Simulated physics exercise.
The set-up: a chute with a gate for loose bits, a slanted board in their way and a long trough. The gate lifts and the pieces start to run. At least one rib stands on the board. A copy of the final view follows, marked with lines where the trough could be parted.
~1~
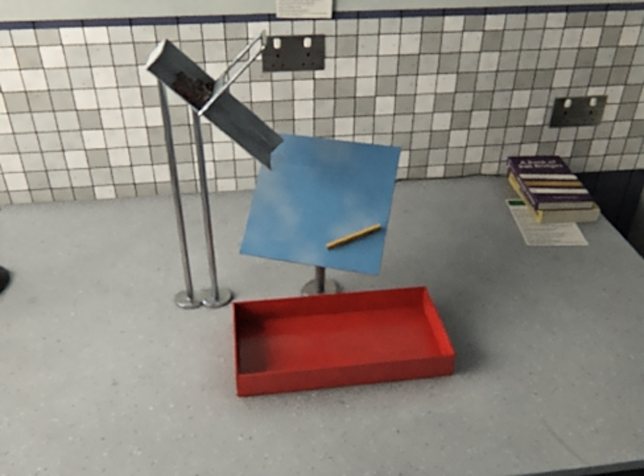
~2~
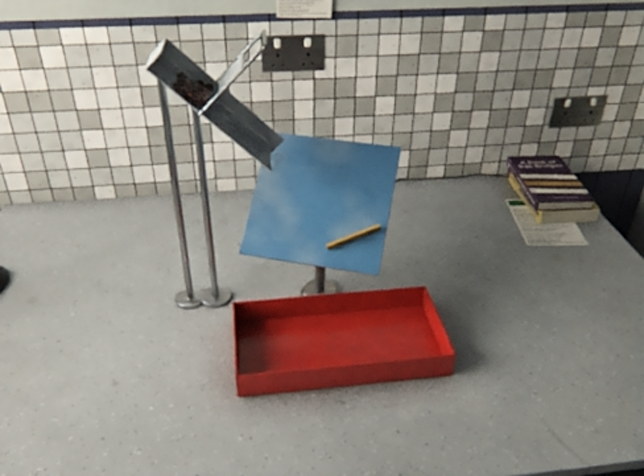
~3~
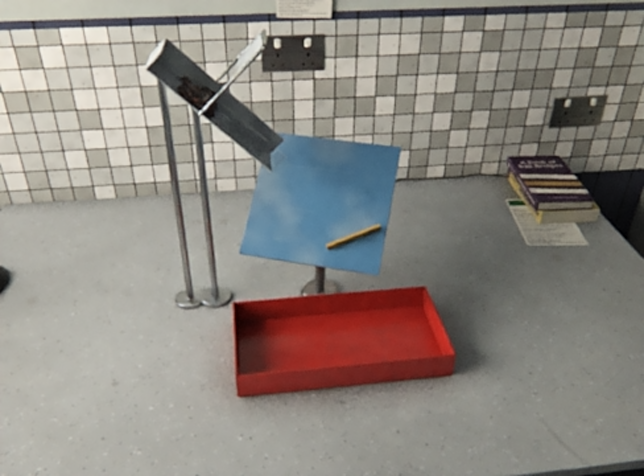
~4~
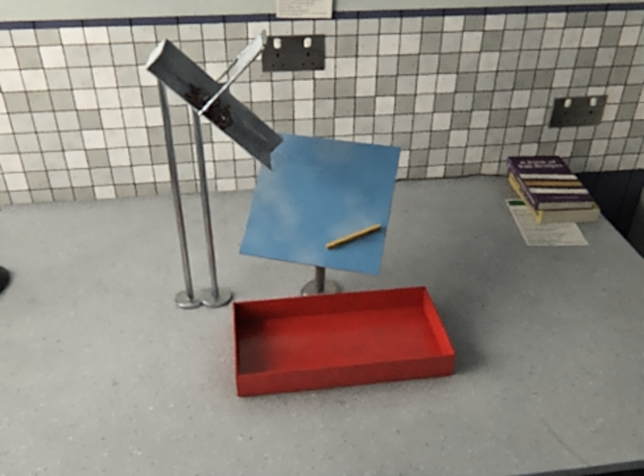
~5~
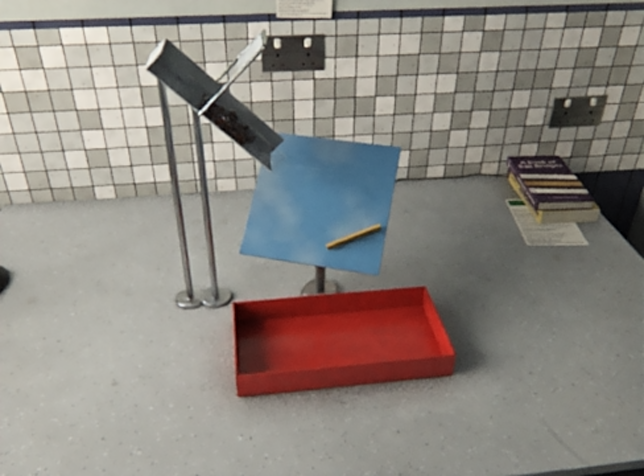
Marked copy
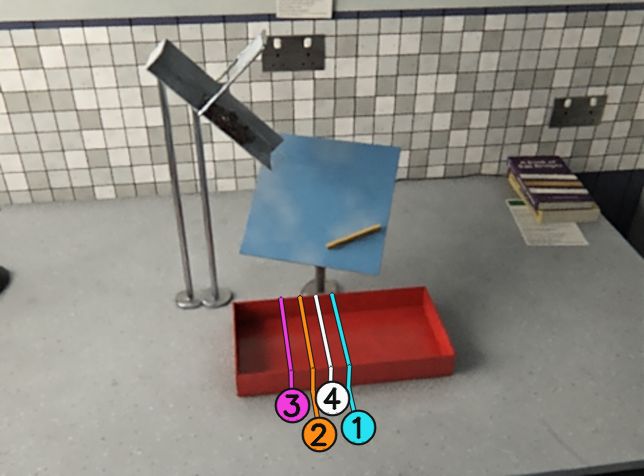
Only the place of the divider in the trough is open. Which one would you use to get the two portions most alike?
The best line is 2.
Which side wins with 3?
Right.
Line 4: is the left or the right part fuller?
More lands on the left.
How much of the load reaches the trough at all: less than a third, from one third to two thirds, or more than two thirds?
More than two thirds.
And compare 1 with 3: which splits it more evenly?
Line 3.
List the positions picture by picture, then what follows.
Load behind the gate (194, 91), flat chocolate drops; lip of the chute (271, 163), sloping fairly steeply, in the first picture.
Middle of the board (321, 200), tilted fairly steeply; middle of its low edge (307, 264); of its high edge (334, 139), in the second picture.
Front corners of the trough (236, 376) and (455, 355), empty; front of the load (215, 107), in the third picture.
Middle of the load (212, 106); its front (231, 121), roughly a third of the way to the lip; rib from (380, 225) to (326, 246), in the fourth picture.
Middle of the load (228, 119); its front (253, 139), roughly two thirds of the way to the lip, in the fifth picture.
On the marked copy, line 1 crosses the front rim at (349, 365); line 2 crosses the front rim at (312, 369); line 3 crosses the front rim at (290, 371); line 4 crosses the front rim at (330, 367).
With 1, of what is caught, every piece on the left of the divider, not one piece on the right.
With 2, of what is caught, roughly two thirds on the left of the divider, roughly a third on the right.
With 3, of what is caught, roughly a quarter on the left of the divider, the larger part on the right.
With 4, of what is caught, almost all on the left of the divider, about a tenth on the right.
